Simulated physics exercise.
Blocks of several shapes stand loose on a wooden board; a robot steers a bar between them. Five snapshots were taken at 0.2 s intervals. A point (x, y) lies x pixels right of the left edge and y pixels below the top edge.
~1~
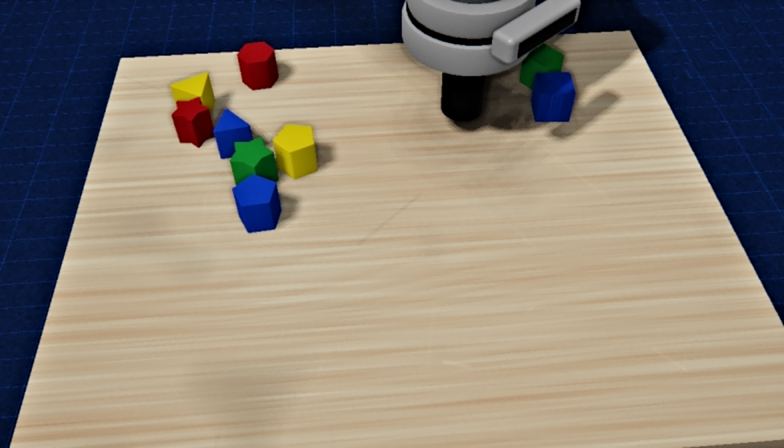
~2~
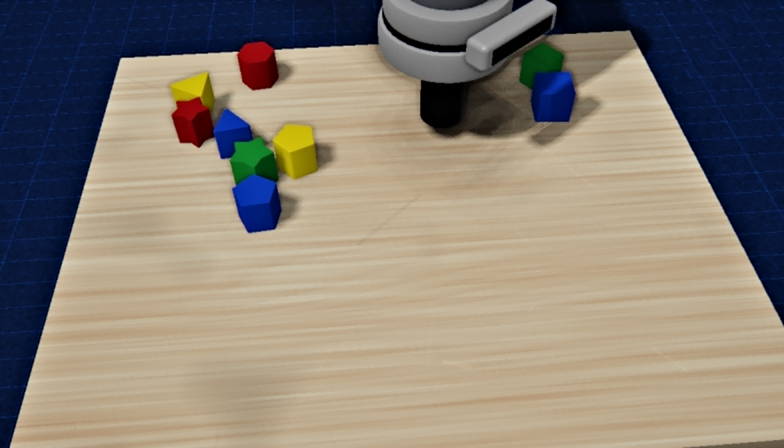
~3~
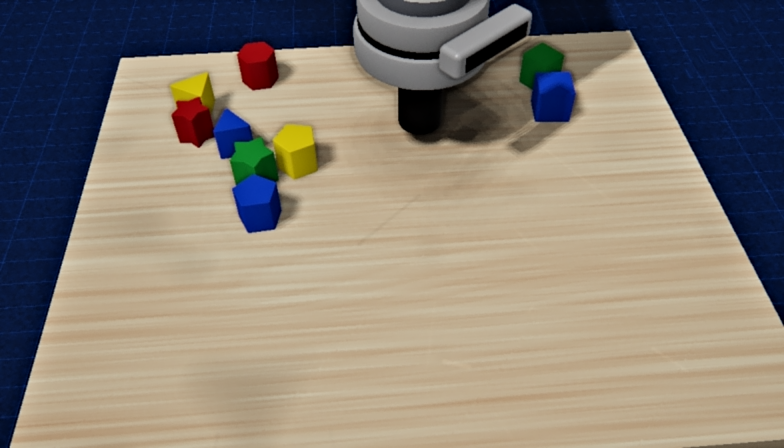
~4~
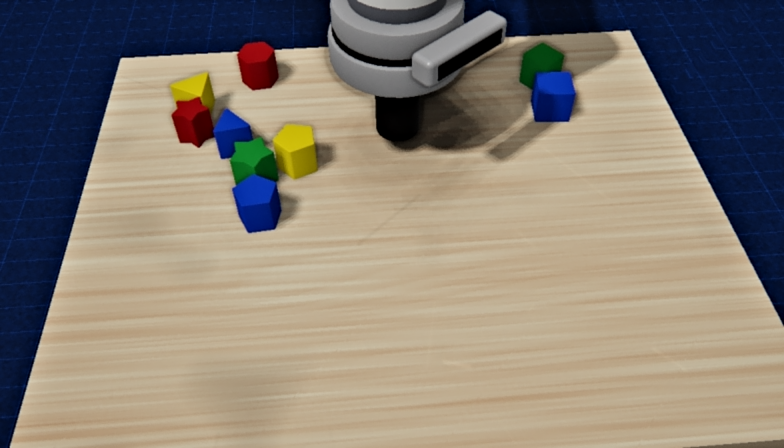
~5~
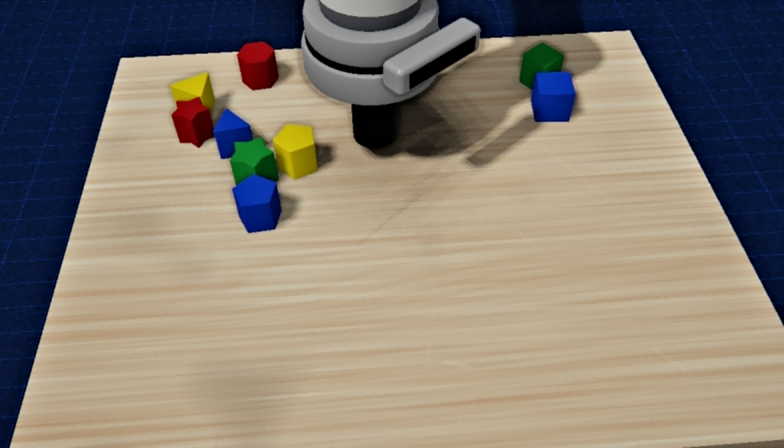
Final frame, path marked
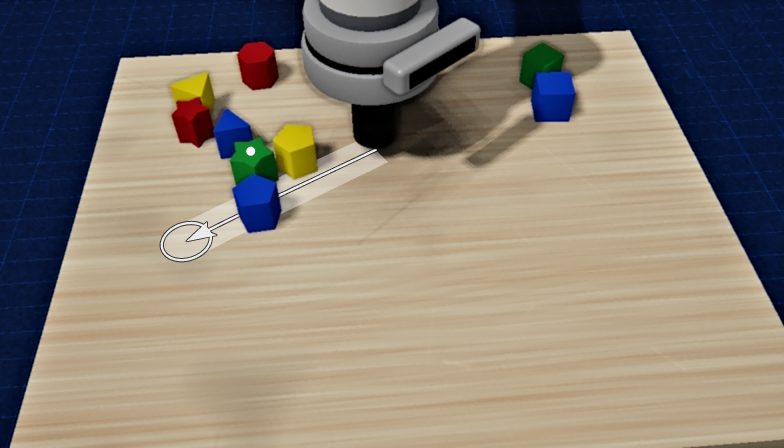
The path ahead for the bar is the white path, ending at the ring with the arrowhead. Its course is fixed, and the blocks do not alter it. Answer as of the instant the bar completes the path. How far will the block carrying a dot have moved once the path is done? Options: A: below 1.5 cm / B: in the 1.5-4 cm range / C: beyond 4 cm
The correct letter is B.
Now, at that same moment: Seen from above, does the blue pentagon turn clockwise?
I expect not.
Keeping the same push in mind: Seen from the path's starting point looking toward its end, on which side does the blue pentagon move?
So, looking from the first point of the path to the last, the blue pentagon moves leftwards.
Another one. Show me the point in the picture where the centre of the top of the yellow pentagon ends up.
That would be at about pixel (265, 139).
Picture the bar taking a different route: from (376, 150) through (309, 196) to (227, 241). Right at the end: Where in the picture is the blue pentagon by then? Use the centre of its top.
Its top centre is at about (173, 216).
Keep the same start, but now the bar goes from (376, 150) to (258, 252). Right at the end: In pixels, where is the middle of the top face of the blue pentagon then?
Put as a pixel place, it's (228, 197).
The line goes in a line from (376, 150) to (186, 241); the dot is on the green star.
The first path, step by step. One third of the way, bar (314, 163); green star (243, 153); yellow pentagon (276, 139), turned 35° clockwise.
Two thirds of the way, bar (249, 193); green star (228, 155); blue pentagon (223, 211), turned 15° anticlockwise; yellow pentagon (265, 139), turned 65° clockwise.
At the end, bar (181, 226); blue triangular block unmoved; green star (227, 155), turned 15° clockwise; blue pentagon (185, 247), turned 60° anticlockwise; yellow pentagon (265, 139), turned 65° clockwise.
